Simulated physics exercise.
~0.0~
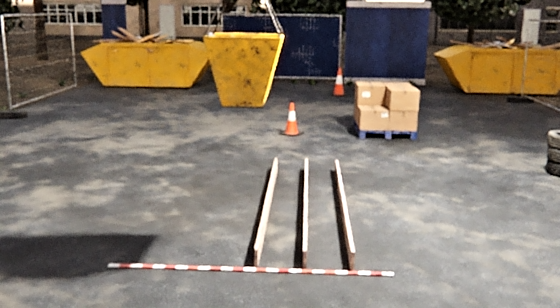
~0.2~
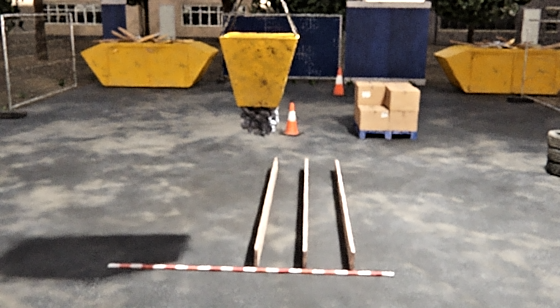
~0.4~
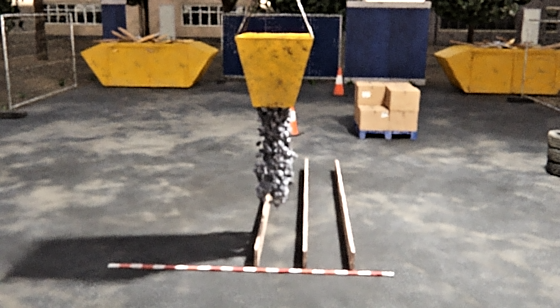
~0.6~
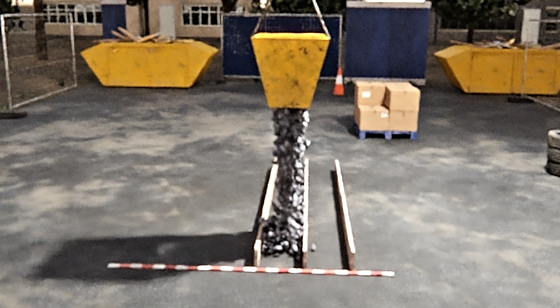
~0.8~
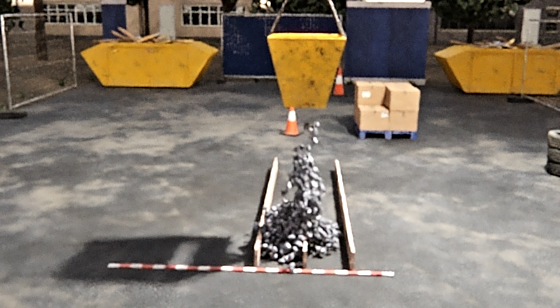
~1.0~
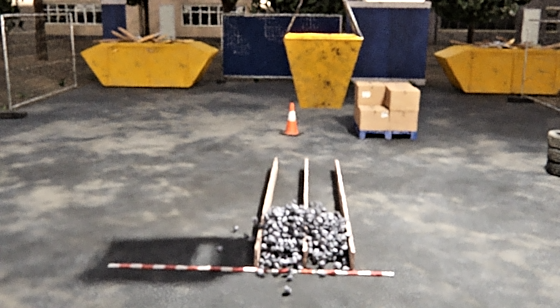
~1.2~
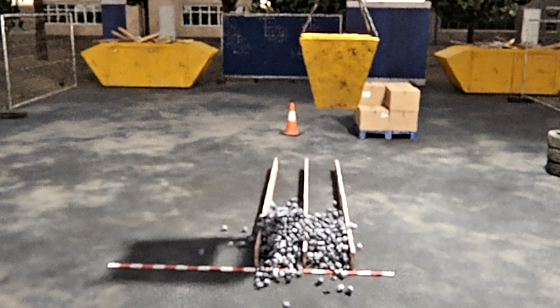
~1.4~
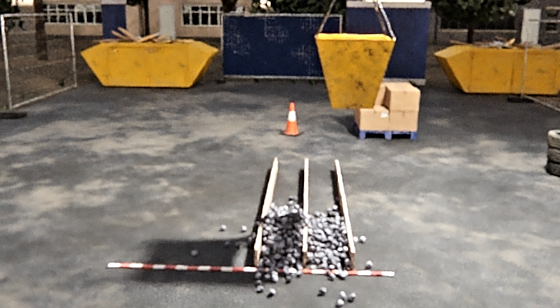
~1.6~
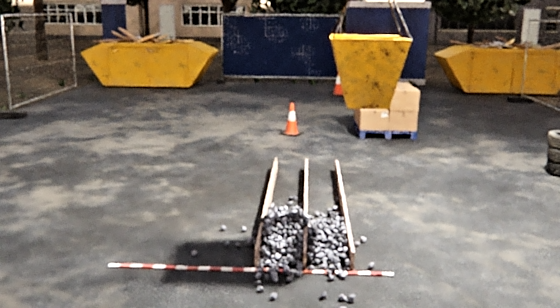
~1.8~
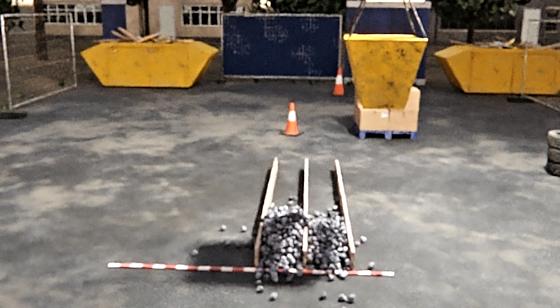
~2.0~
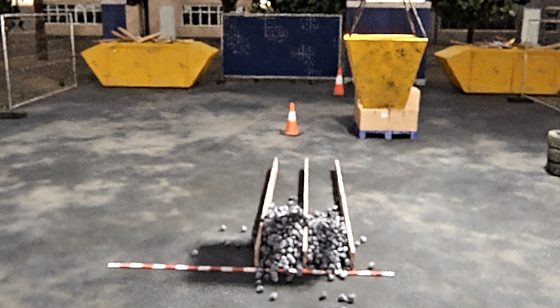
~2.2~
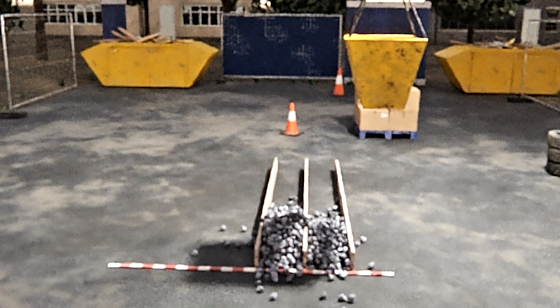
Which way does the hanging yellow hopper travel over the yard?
It travels to the right, ending up in front of the stacked boxes.
